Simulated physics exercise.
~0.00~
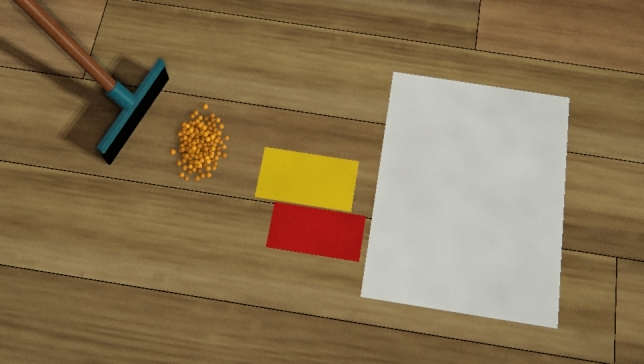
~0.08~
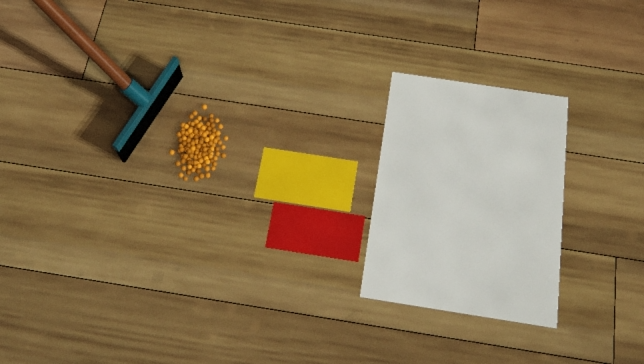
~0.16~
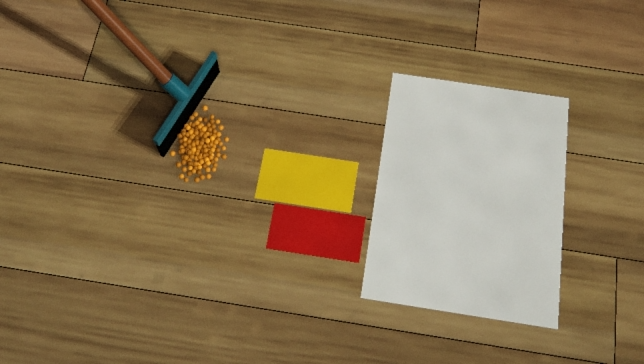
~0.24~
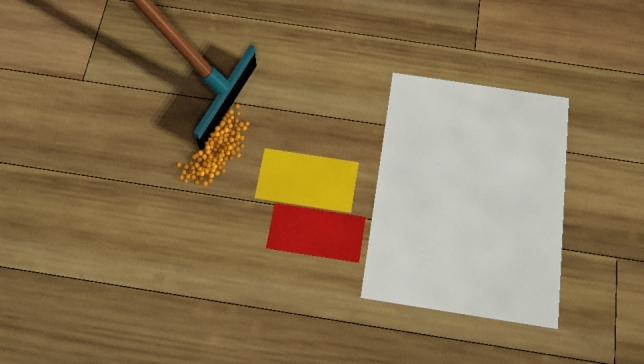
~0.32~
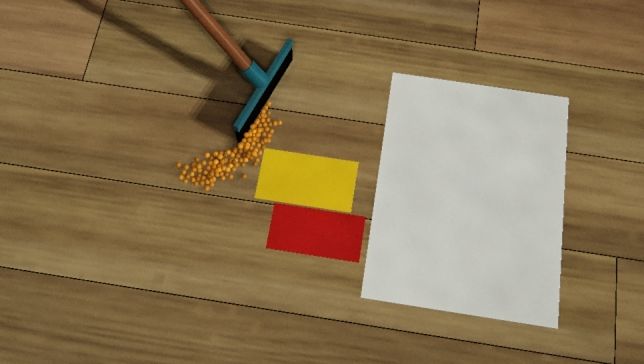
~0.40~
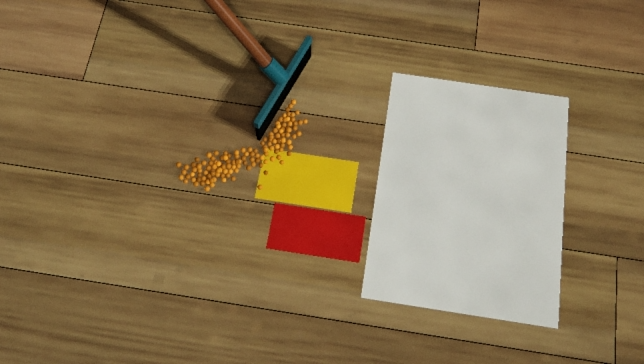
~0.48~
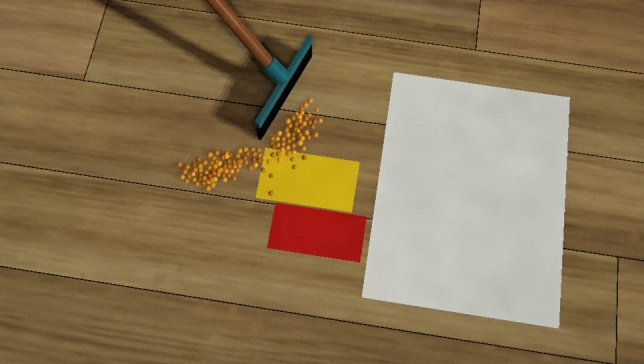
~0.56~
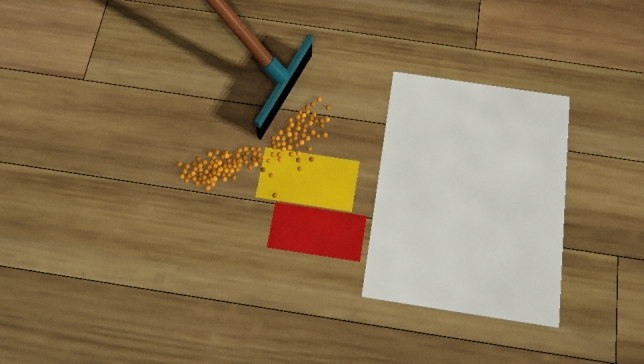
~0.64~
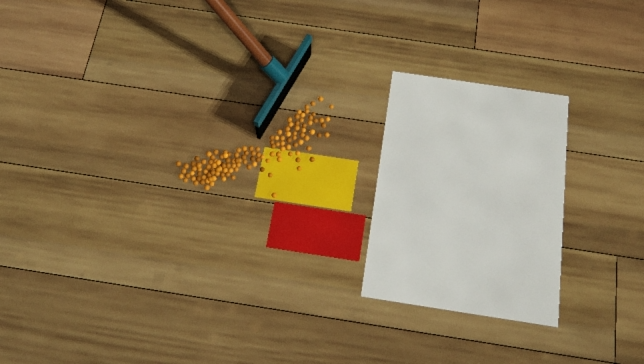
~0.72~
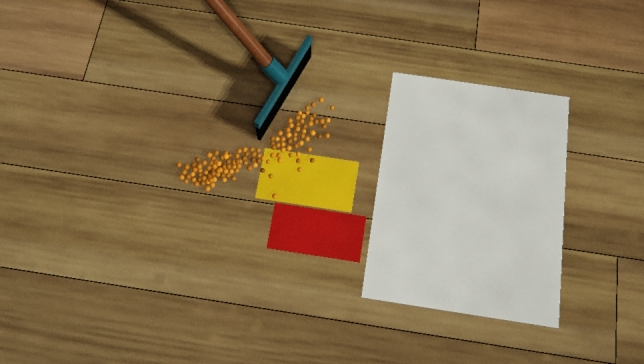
A wooden plank floor is seen from above, with the view swaying slightly. A teal squeegee with a black blade and a brown handle stands at the upper left, beside a small heap of orange kernels, with a yellow sheet and a red one near the middle and a large white sheet at right. The squeegee slides right into the upper part of the heap, dragging kernels into a slanting trail. It stops above the yellow sheet, and some kernels roll on a little farther. They come to rest mostly on bare wood, a few on yellow, none on red or white.
